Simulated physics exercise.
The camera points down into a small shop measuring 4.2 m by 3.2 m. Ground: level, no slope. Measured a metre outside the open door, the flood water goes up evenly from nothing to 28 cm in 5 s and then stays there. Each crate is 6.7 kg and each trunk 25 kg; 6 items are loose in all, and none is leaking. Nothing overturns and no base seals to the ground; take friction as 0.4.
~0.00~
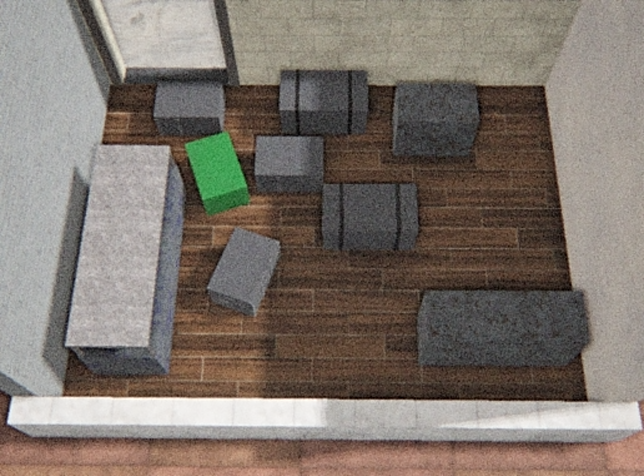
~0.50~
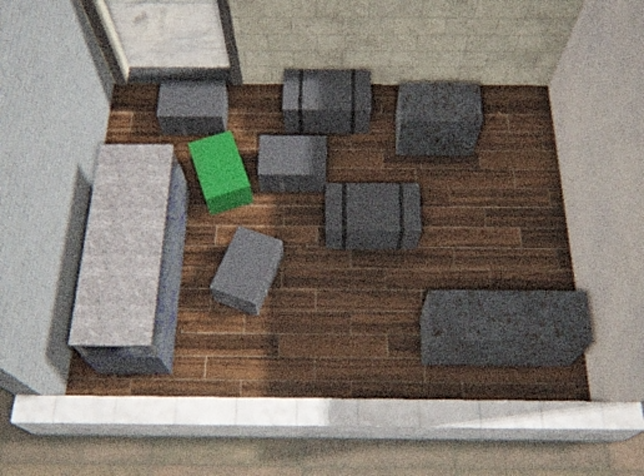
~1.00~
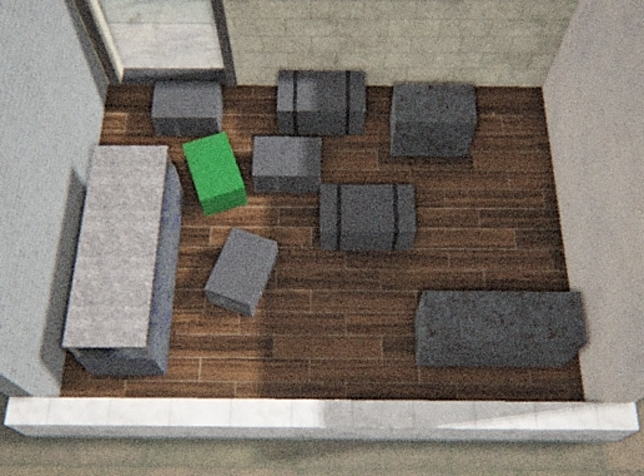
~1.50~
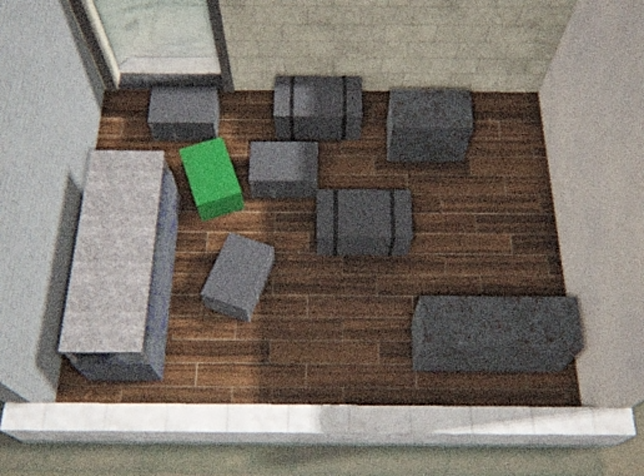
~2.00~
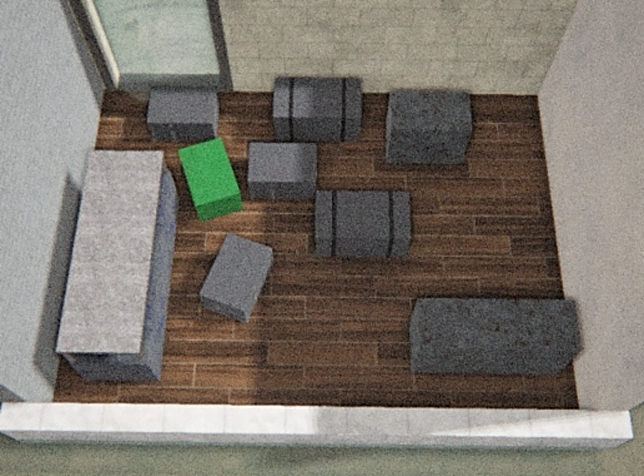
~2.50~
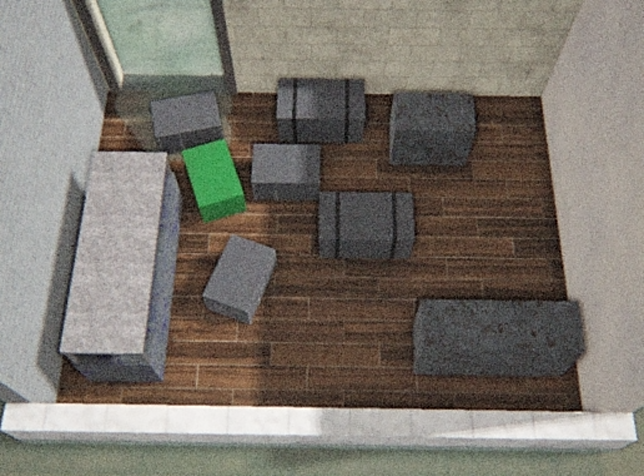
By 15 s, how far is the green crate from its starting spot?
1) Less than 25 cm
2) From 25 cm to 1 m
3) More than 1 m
More than 1 m.
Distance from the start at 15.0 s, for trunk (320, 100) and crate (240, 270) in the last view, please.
They sit 80 cm and 200 cm away, in the order given.
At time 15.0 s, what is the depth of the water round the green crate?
Near 17 cm deep.
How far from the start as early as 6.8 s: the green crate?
Displacement near 200 cm.
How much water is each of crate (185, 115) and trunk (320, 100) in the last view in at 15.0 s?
Roughly 19 and 22 cm.
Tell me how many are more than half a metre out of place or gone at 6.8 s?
By my reckoning, 4.
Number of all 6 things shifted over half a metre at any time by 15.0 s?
I make that 6.
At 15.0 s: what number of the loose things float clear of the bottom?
It comes to 6.
After 3.5 s the green crate is near (216, 179), 0.1 m from its start, aground; 1 afloat.
After 6.8 s the green crate is near (357, 336), 2.0 m from its start, afloat; 4 afloat.
After 11.0 s the green crate is near (376, 363), 2.2 m from its start, afloat; 6 afloat.
After 15.0 s the green crate is near (392, 301), 2.0 m from its start, afloat; 6 afloat.
